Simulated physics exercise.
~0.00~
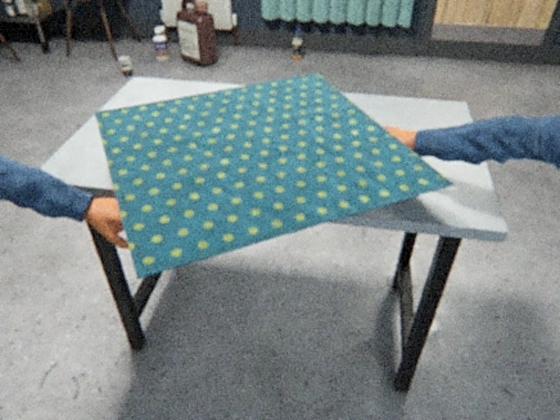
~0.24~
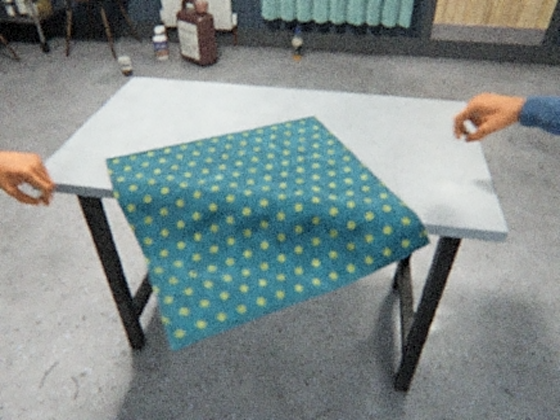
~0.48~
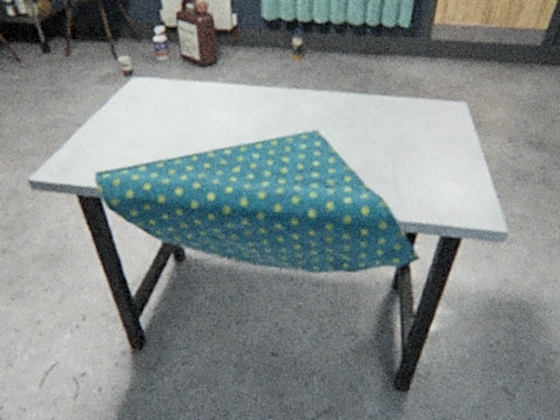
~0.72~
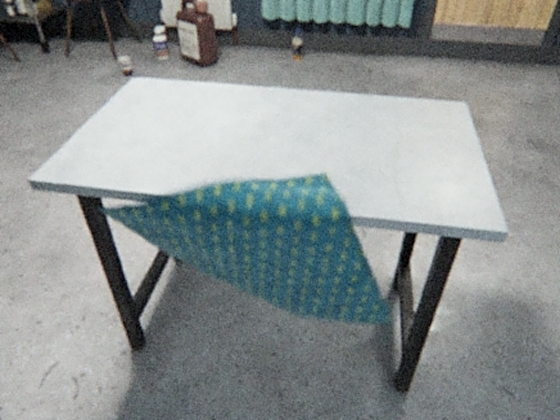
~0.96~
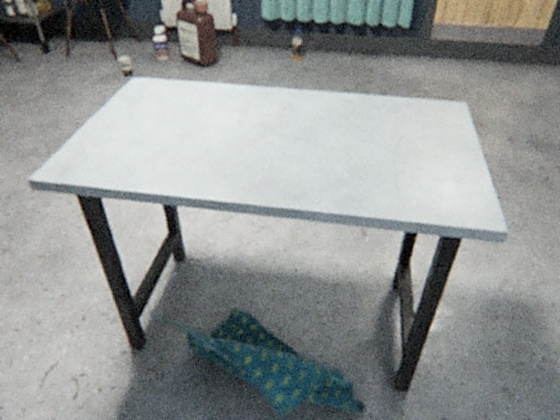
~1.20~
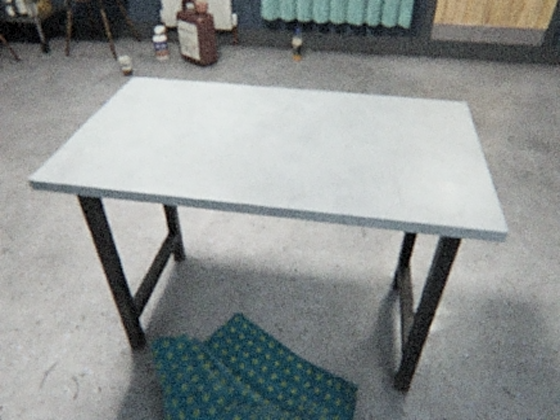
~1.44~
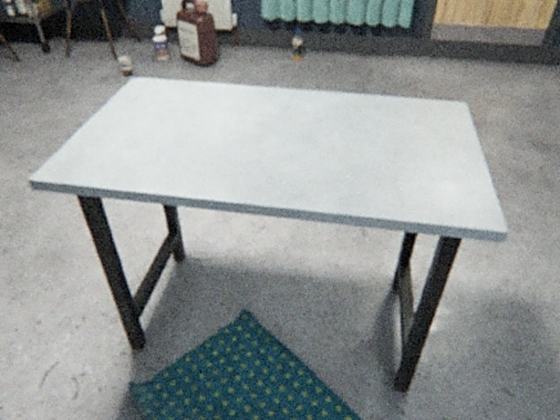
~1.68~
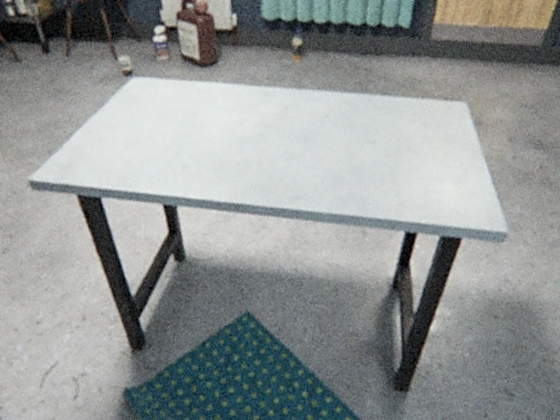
Over a table's front edge, two hands release a dotted cloth that slides off onto the floor.
